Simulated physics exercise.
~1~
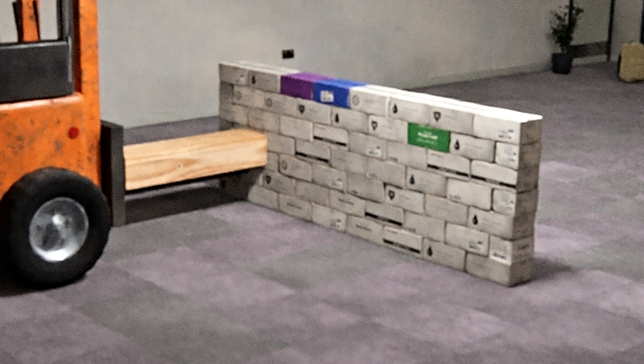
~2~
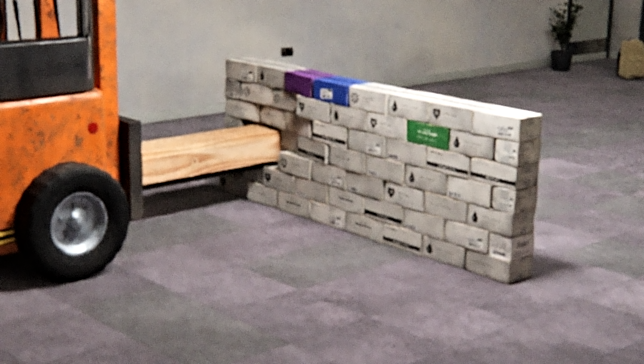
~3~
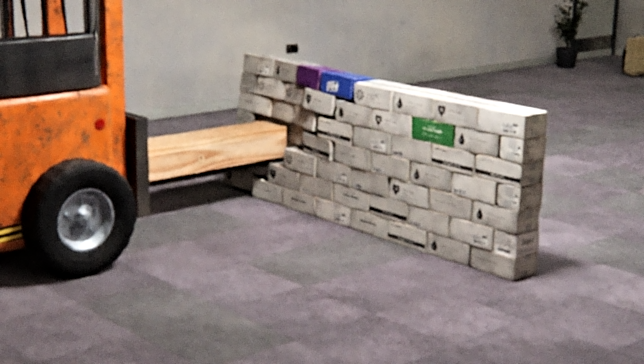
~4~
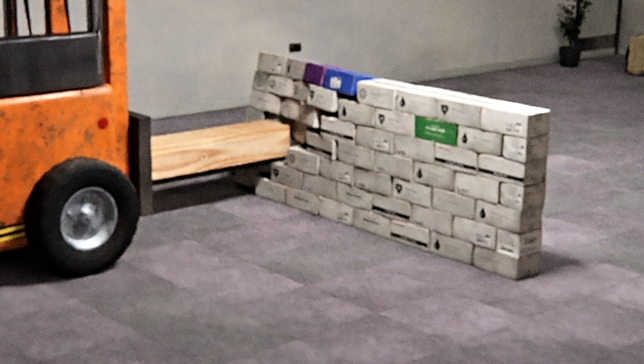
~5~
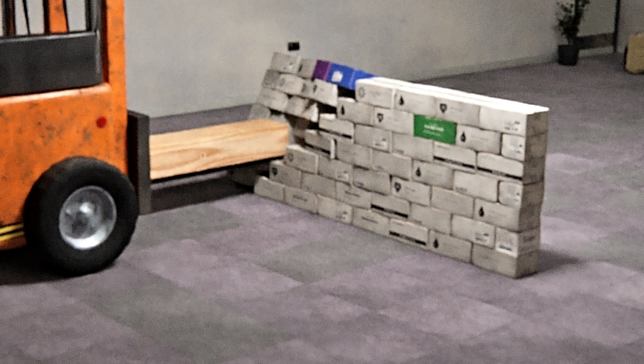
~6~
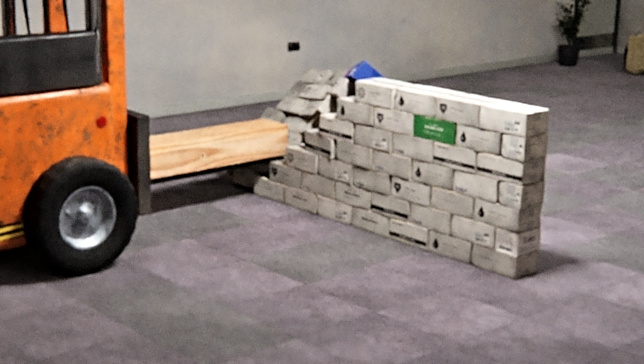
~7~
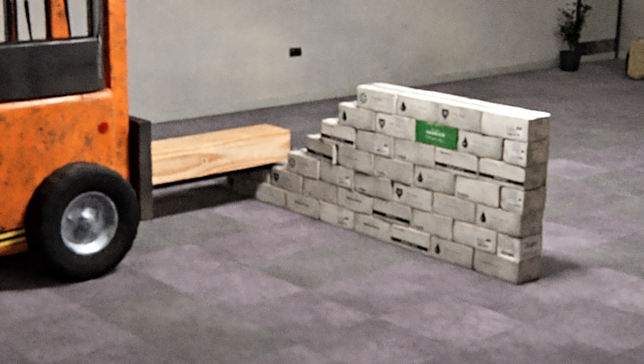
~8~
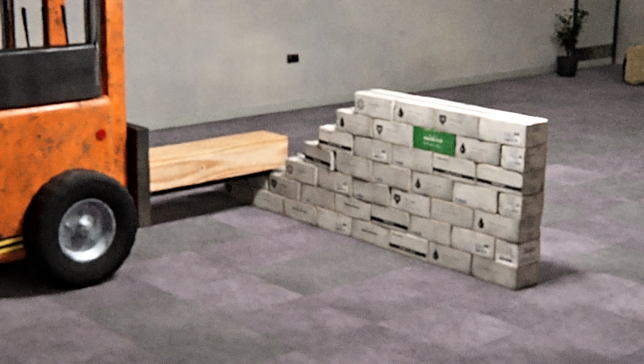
At the start, an orange lift truck on the left holds a wooden beam against the near end of a wall of stacked pale boxes, with purple, blue and green ones among them. The truck rolls right, and the beam pushes the left end out of line. The truck then stops, but the upper left boxes keep leaning away, the purple and blue ones tilting with them. That corner collapses behind the wall, and both coloured boxes drop from sight. The rest stays standing with a stepped left edge, the green box still in place and the truck still.
